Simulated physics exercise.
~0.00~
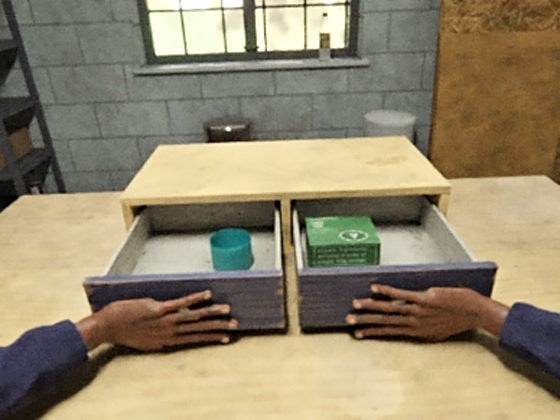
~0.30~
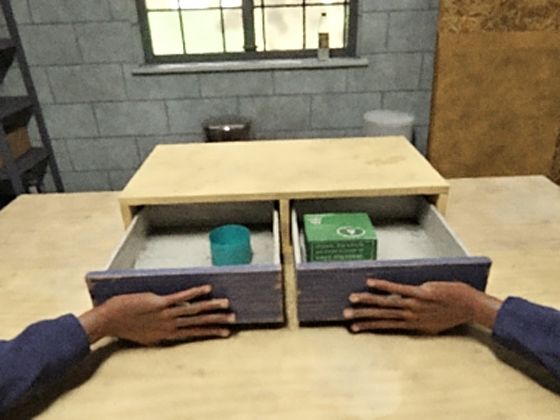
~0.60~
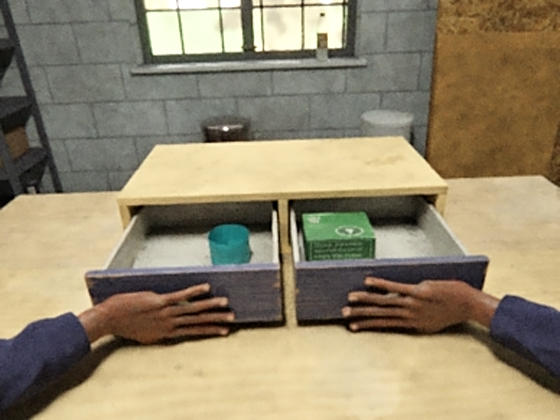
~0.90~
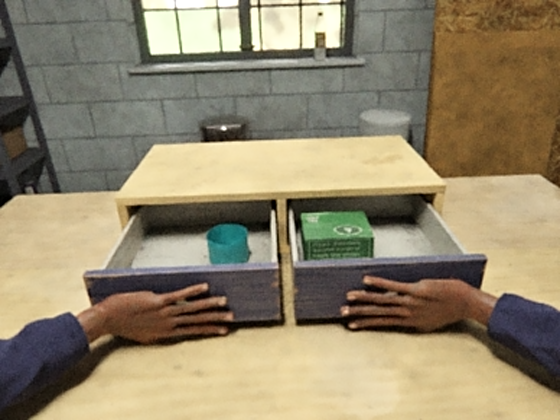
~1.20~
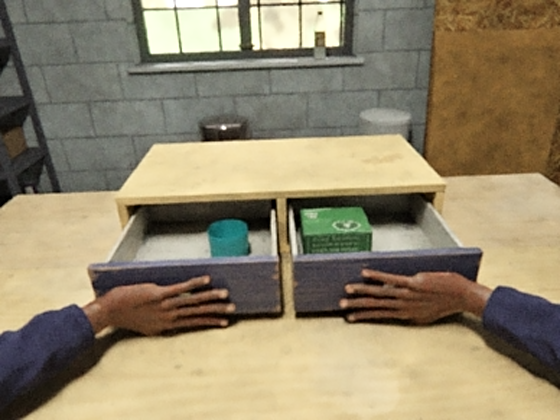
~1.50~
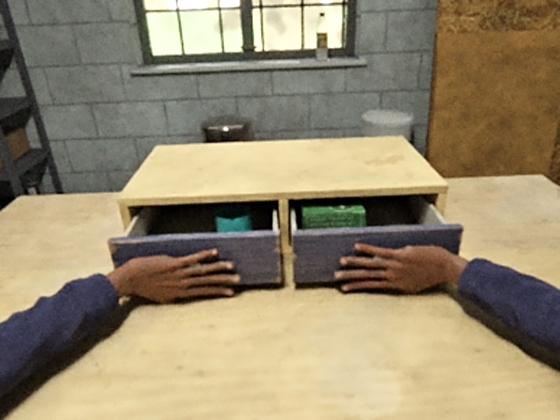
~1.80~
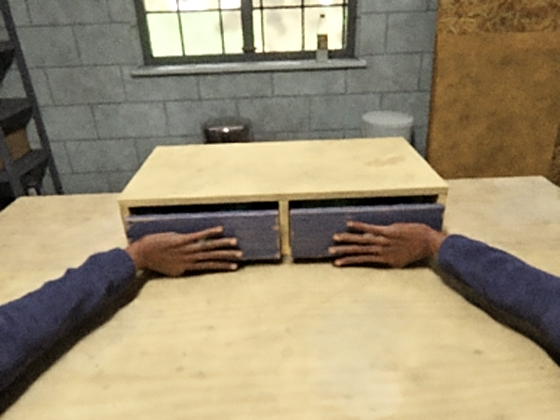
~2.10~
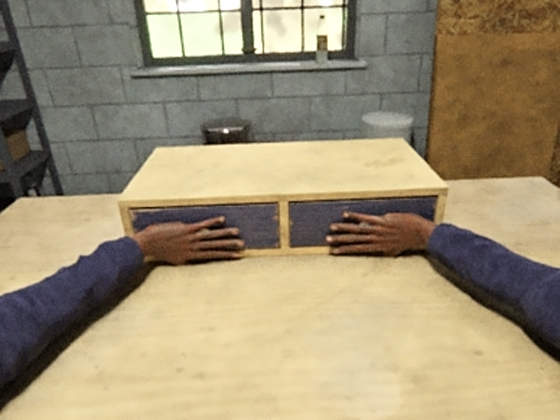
At first, a low wooden chest sits on a table with both drawers open, a turquoise cup in the left one and a green box in the right. A hand rests against the front of each drawer, and the drawers barely move. Then the hands push both drawers inward together, and the cup and box ride along into the shadow beneath the top. The drawers slide nearly all the way in, hiding what they hold. Finally, both the left and right drawers close flush, with the hands still resting on their fronts.
